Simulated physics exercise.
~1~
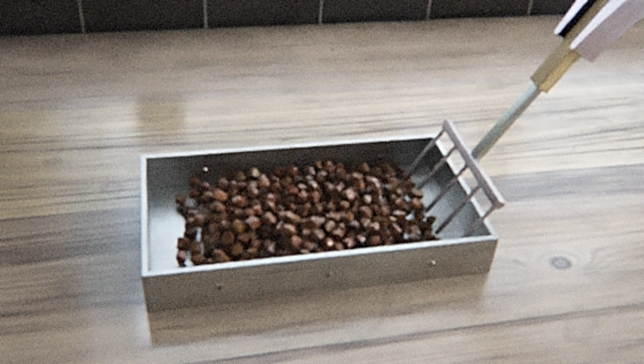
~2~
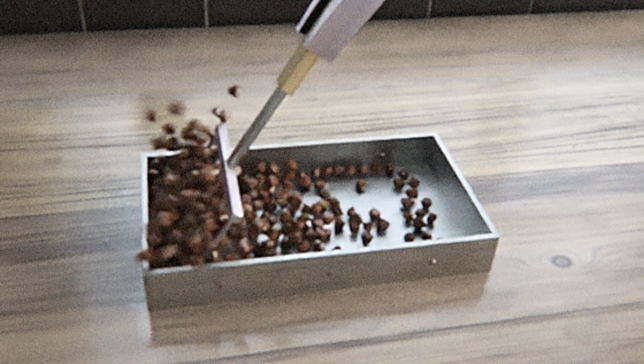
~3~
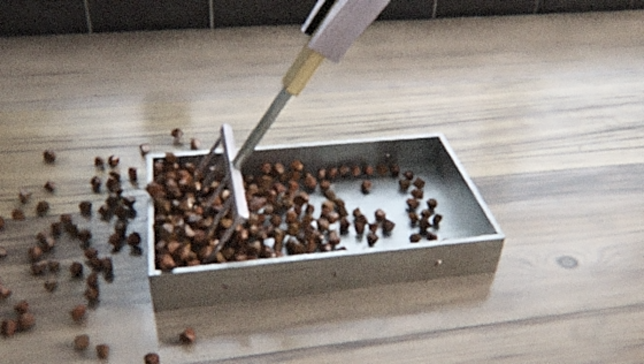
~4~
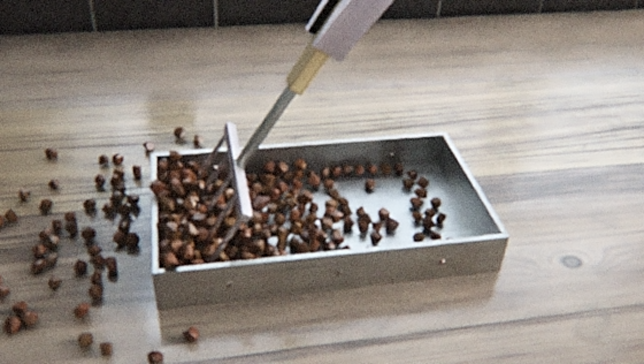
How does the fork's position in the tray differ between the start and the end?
At the start the fork is at the right end of the tray, and at the end it is further left, standing among the pellets heaped toward the left end.
